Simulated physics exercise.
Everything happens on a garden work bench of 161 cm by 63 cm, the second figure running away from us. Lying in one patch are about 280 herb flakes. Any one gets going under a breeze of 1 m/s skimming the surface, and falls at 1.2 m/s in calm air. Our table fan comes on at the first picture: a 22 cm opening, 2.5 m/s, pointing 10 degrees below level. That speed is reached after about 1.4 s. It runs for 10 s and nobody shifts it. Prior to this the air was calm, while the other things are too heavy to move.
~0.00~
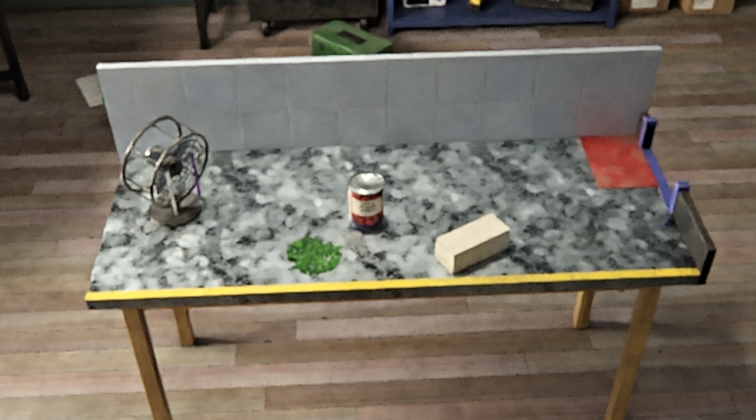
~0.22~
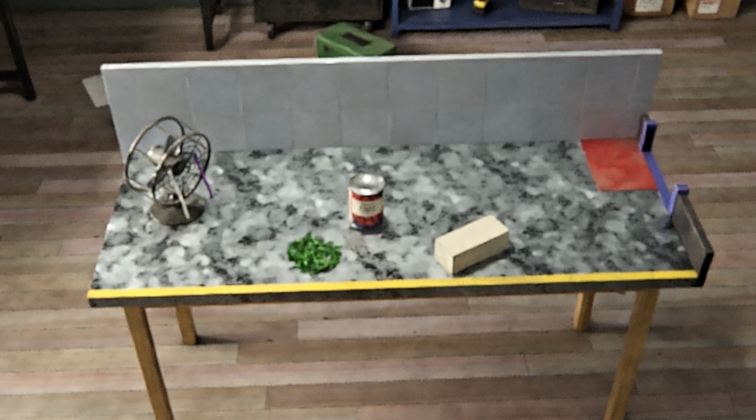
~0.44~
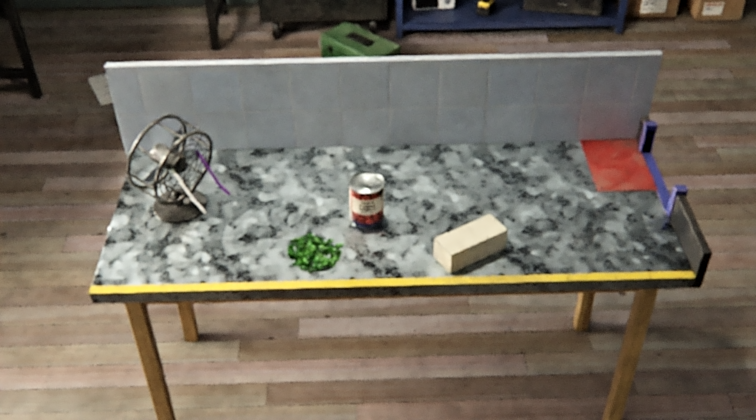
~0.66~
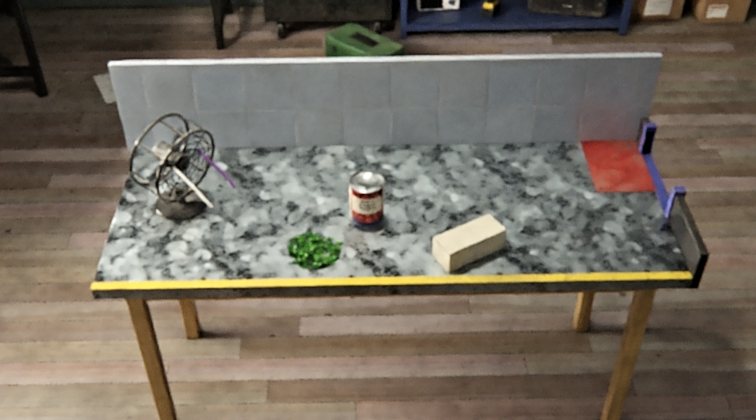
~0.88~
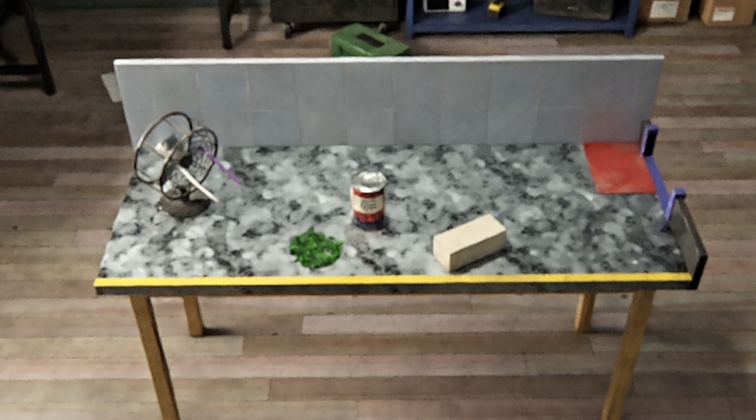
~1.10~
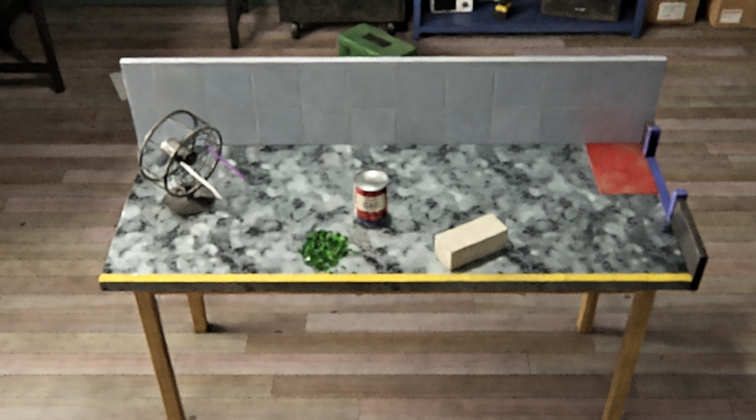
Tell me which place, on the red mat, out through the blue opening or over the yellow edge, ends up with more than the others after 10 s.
The yellow one ends up with more.
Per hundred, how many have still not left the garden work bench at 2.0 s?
I'd put it near 15 per cent.
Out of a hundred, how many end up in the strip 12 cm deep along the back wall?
0 %.
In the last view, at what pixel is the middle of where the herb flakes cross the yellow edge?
Median crossing, approx. (393, 281).
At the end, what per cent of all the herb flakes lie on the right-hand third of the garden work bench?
Roughly 5 in a hundred.
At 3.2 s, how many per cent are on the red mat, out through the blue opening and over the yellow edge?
I'd put it at roughly 0 percent on red, 0 percent on blue and 90 percent on yellow.
After 2.0 s, 14 % are on the move or not yet settled, 86 % are over the yellow edge, 0 % on the red mat and 0 % out through the blue opening.
After 3.2 s, 9 % are on the move or not yet settled, 89 % are over the yellow edge, 0 % on the red mat and 0 % out through the blue opening.
After 5.5 s, 9 % are on the move or not yet settled, 89 % are over the yellow edge, 0 % on the red mat and 0 % out through the blue opening.
After 10.0 s, at the end, 89 % are over the yellow edge, 0 % on the red mat and 0 % out through the blue opening.
